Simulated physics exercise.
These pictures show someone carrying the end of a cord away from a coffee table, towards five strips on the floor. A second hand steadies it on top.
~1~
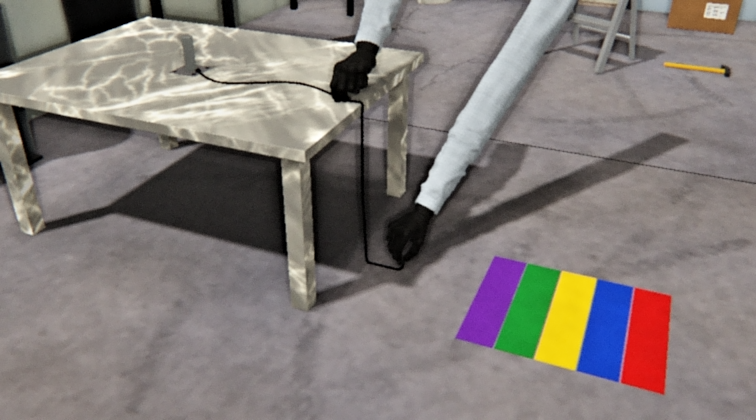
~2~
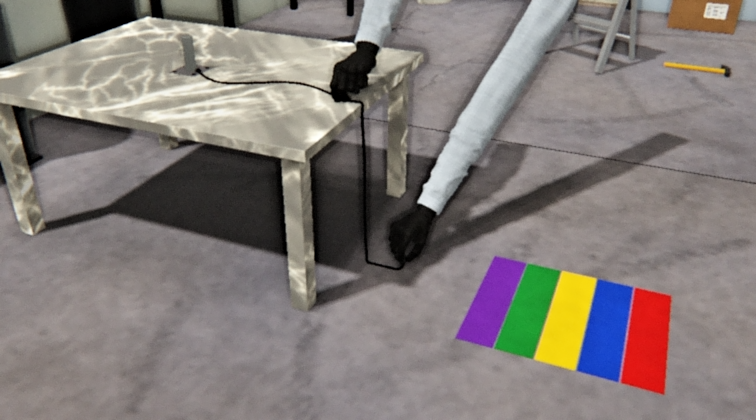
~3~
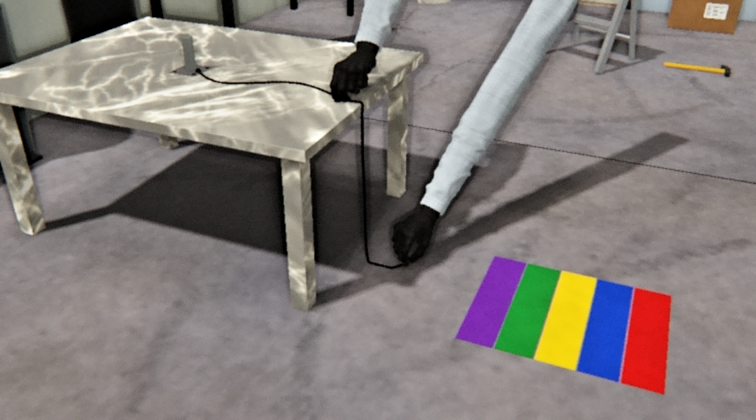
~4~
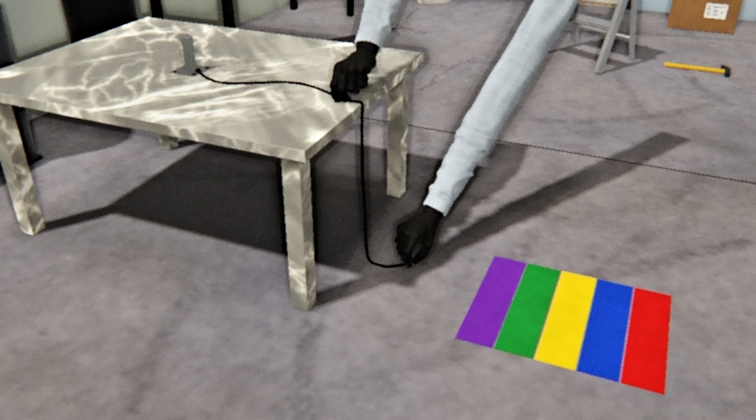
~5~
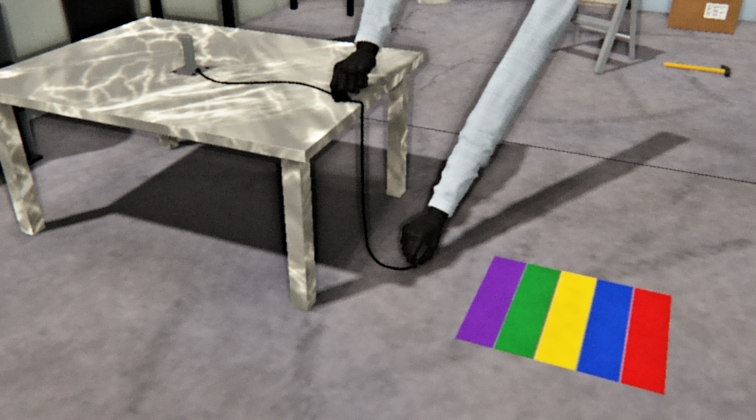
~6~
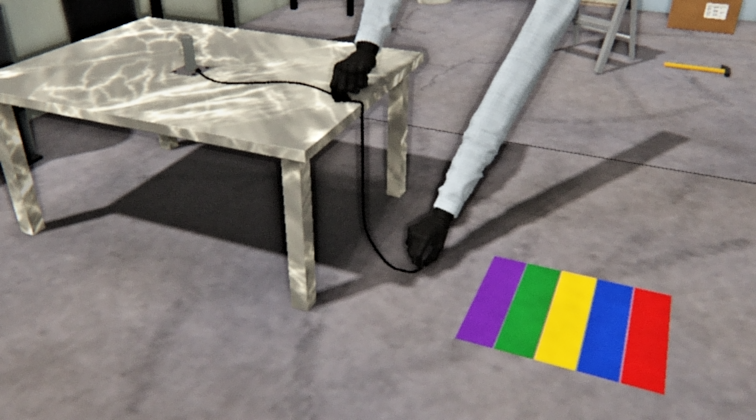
Black-gloved hand slowly drawing the end of a dark cord slightly right, away from a table, near five coloured floor strips.
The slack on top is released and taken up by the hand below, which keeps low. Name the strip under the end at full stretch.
It halts on the green strip.
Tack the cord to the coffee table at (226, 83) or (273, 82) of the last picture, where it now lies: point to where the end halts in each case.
In that order: (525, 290) and (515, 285).
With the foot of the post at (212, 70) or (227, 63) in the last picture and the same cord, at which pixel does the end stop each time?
The places are (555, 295) and (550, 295).
Early on, end near (476, 277); short of the strips.
Midway, end near (512, 286); over purple.
At the end of the slack, end near (533, 291); over green. Over green.
